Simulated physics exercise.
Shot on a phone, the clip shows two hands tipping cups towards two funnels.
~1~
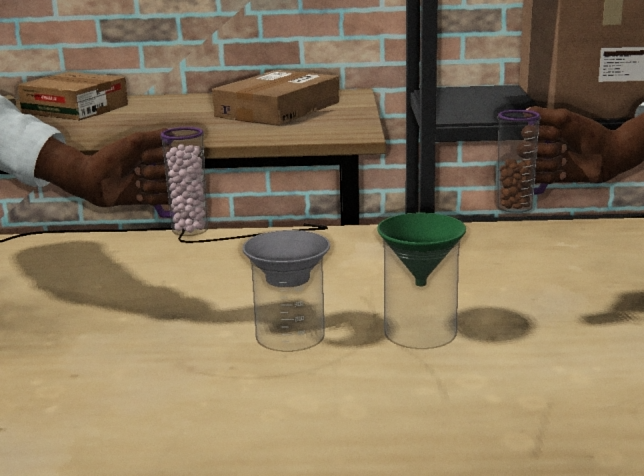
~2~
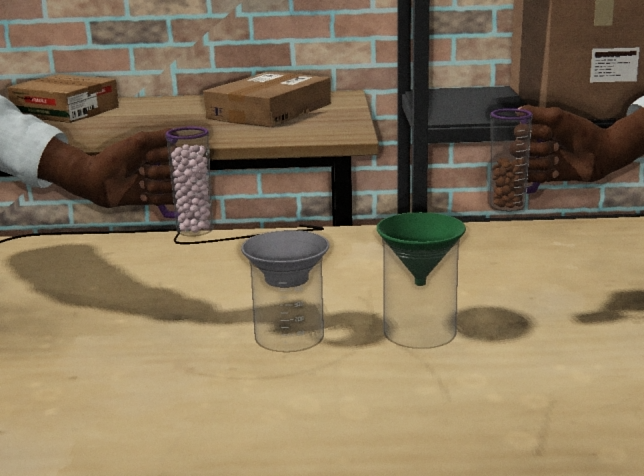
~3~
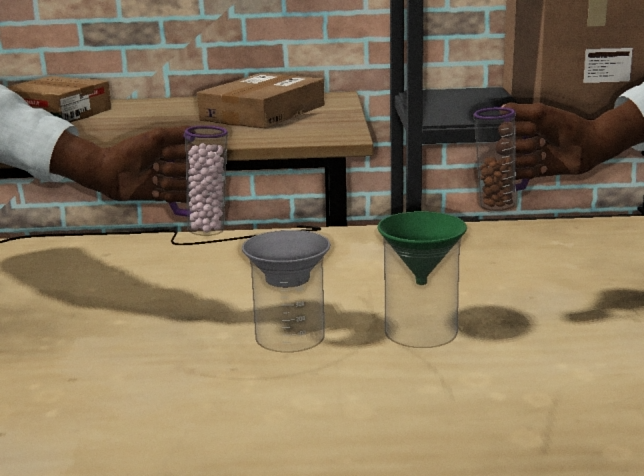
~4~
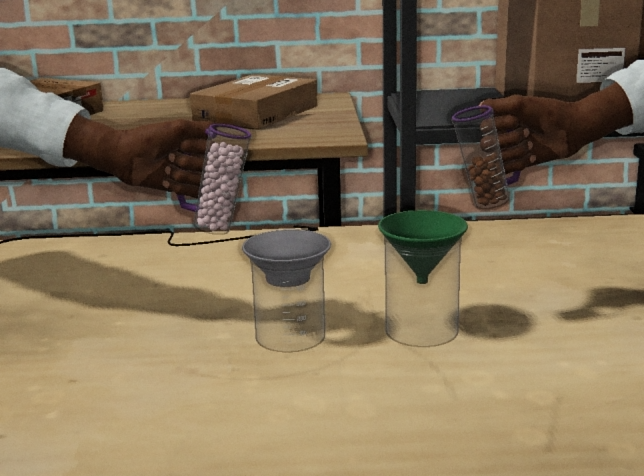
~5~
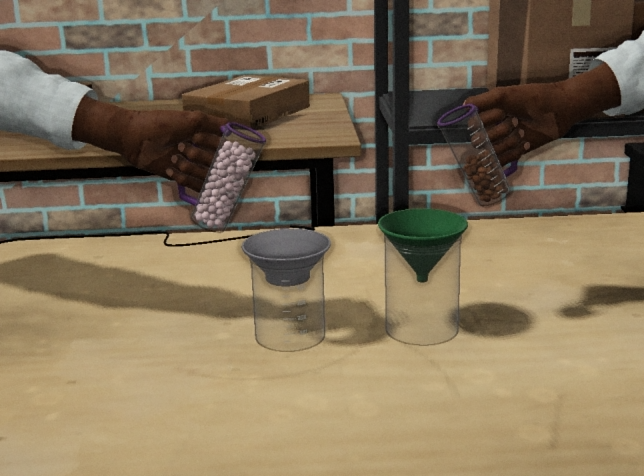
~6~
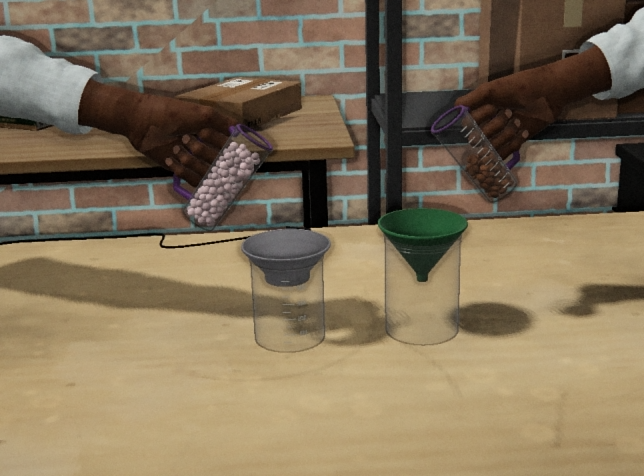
At a wooden table, two hands bring filled cups inward and tilt them toward two funnels.
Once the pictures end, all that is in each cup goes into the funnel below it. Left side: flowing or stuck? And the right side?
At the end, left: Watch it pour right through. Right: Watch it back up.
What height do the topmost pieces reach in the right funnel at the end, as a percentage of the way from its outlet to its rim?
Fill level: Near 80 per cent.
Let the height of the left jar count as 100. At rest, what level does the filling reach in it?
I'd say some 25 %.
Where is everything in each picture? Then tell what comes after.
The first picture shows left funnel (287, 253), outlet at (288, 279), about 5 pieces wide; left cup (186, 182), holding sugar pearls; right funnel (421, 235), outlet at (421, 285), about one piece wide; right cup (517, 162), holding bits of dog kibble.
The second picture shows left cup (191, 182), upright; right cup (510, 161), upright.
The third picture shows left cup (206, 181), tipped 4°; right cup (496, 160), tipped 4°.
The fourth picture shows left cup (221, 180), tipped 14°; right cup (482, 158), tipped 14°.
The fifth picture shows left cup (227, 179), tipped 26°; right cup (476, 156), tipped 26°.
The sixth picture shows left funnel (286, 251), outlet at (287, 278); left cup (226, 179), tipped 37°; right funnel (423, 230), outlet at (422, 280); right cup (475, 155), tipped 37°.
Then, 0.21 s later than the last frame, left, every one still in the cup; right, every one still in the cup.
Then, 0.47 s later than the last frame, left, almost all still in the cup, just a few in or over the funnel; right, every one still in the cup.
Then, 0.75 s later than the last frame, left, the larger part still in the cup, roughly a quarter in or over the funnel, about a tenth down in the jar; right, every one still in the cup.
When it is over, left, every one down in the jar; right, every one stuck in the funnel, not one down in the jar.
